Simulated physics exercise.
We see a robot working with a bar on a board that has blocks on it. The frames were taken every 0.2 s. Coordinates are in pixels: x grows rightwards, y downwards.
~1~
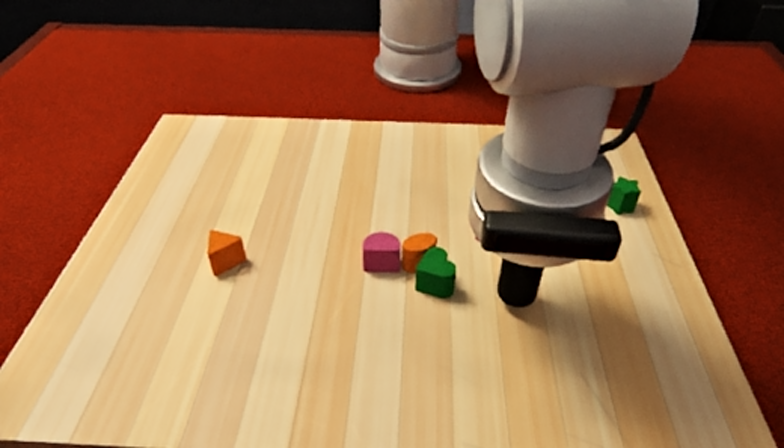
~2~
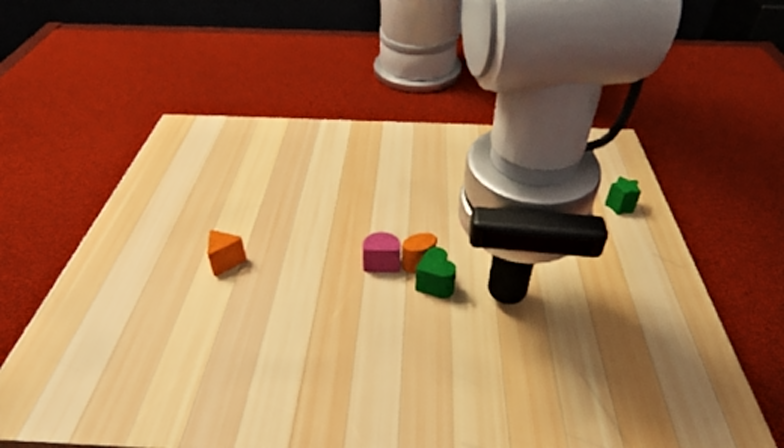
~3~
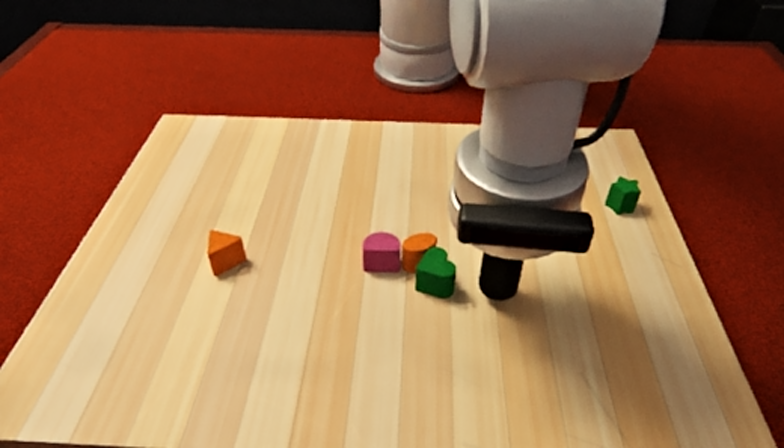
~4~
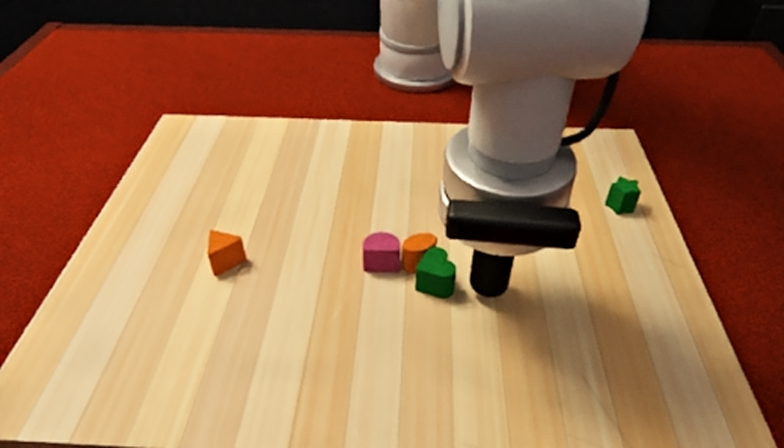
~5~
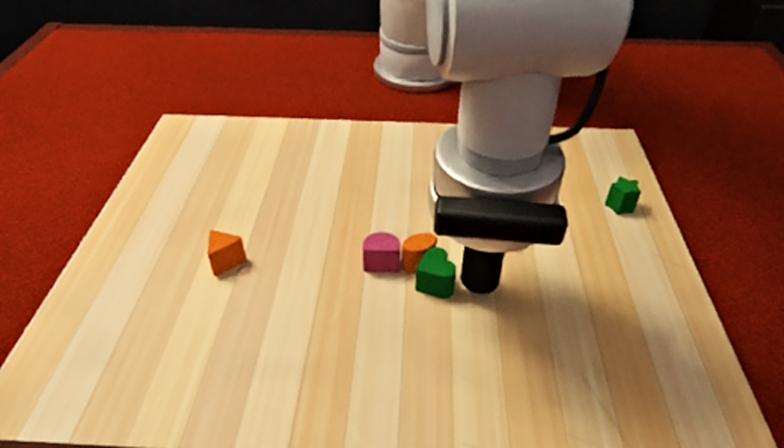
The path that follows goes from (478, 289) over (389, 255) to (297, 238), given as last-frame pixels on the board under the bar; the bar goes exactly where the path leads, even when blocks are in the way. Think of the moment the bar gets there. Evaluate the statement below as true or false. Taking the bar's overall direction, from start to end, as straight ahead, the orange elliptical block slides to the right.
The claim holds.
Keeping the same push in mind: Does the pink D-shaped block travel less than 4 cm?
I believe not.
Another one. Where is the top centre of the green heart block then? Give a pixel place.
Answer: (412, 262).
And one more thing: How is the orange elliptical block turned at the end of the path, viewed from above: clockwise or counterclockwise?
Looking down: Clockwise.
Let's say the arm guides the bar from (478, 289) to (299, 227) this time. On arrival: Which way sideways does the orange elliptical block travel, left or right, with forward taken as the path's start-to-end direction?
Sideways shift: Right.
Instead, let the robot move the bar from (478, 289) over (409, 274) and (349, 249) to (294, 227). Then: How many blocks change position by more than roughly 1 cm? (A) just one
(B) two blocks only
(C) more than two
I choose C.
What follows on the original path. One third of the way, bar (420, 253); pink D-shaped block (368, 241), turned 15° anticlockwise; orange elliptical block (395, 226), turned 40° anticlockwise; green heart block (413, 262), turned 50° anticlockwise.
Two thirds of the way, bar (357, 241); pink D-shaped block (326, 245), turned 55° anticlockwise; orange elliptical block (358, 207), turned 45° clockwise; green heart block (412, 262), turned 55° anticlockwise.
At the end, bar (296, 230); pink D-shaped block (316, 247), turned 75° anticlockwise; orange elliptical block (357, 206), turned 45° clockwise; green heart block (412, 262), turned 55° anticlockwise; pink heart block unmoved.
